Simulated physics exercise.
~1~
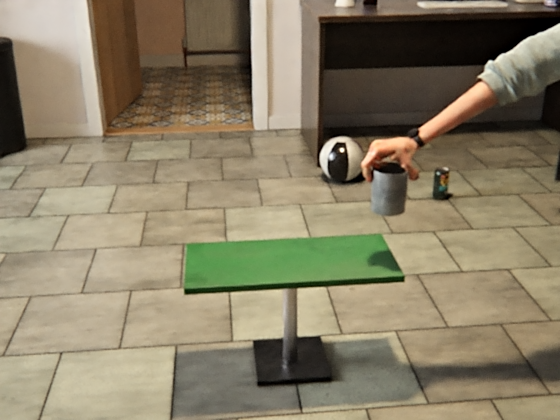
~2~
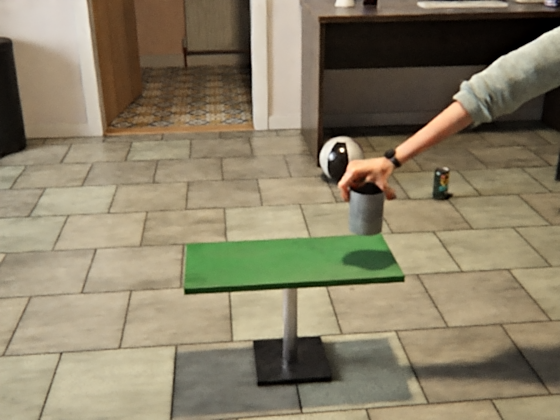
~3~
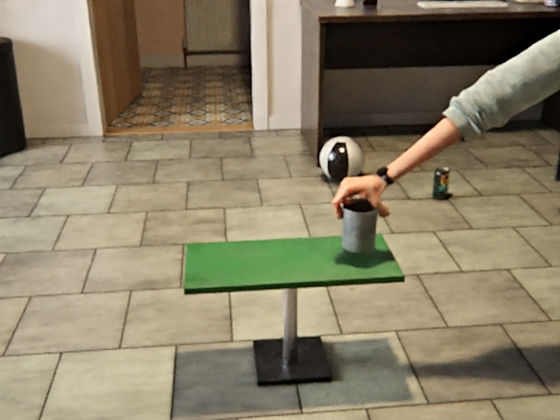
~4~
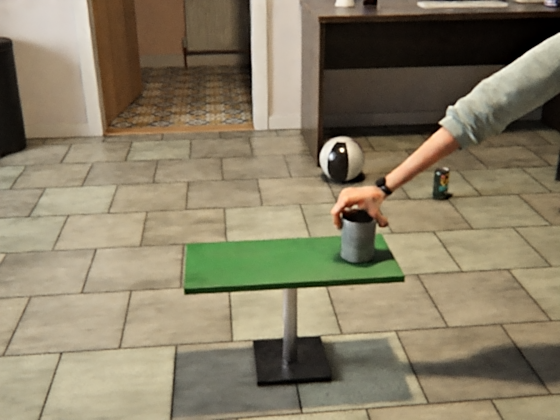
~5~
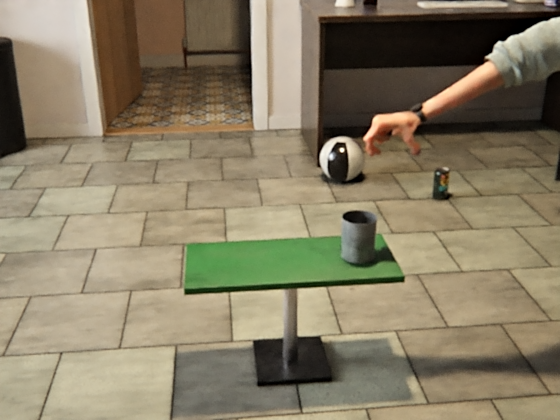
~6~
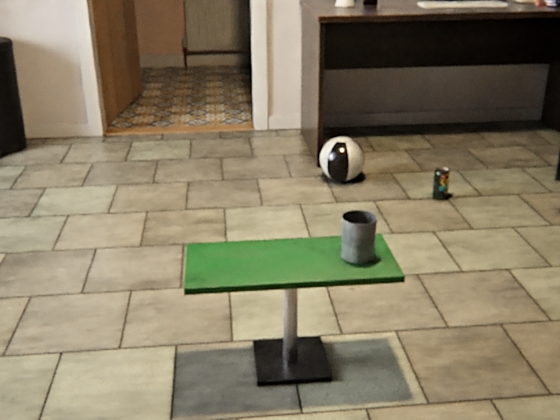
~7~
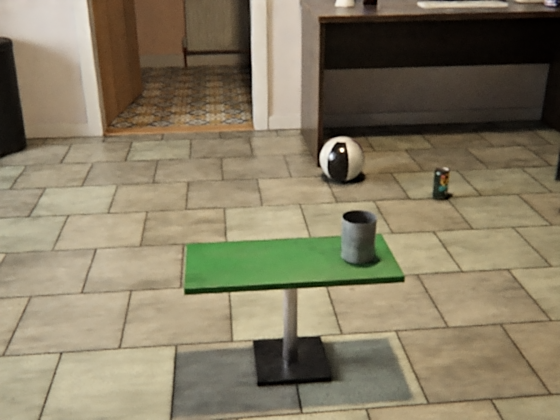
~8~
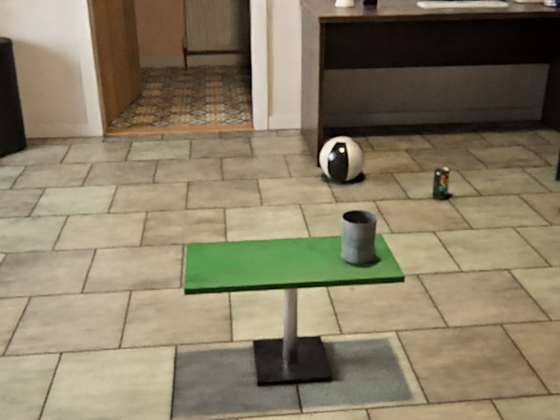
A grey beaker was lowered by a hand, moving left and down onto the right side of a small green table on a tiled floor. The hand let go and drew away, and the beaker stayed upright while the table stood steady.
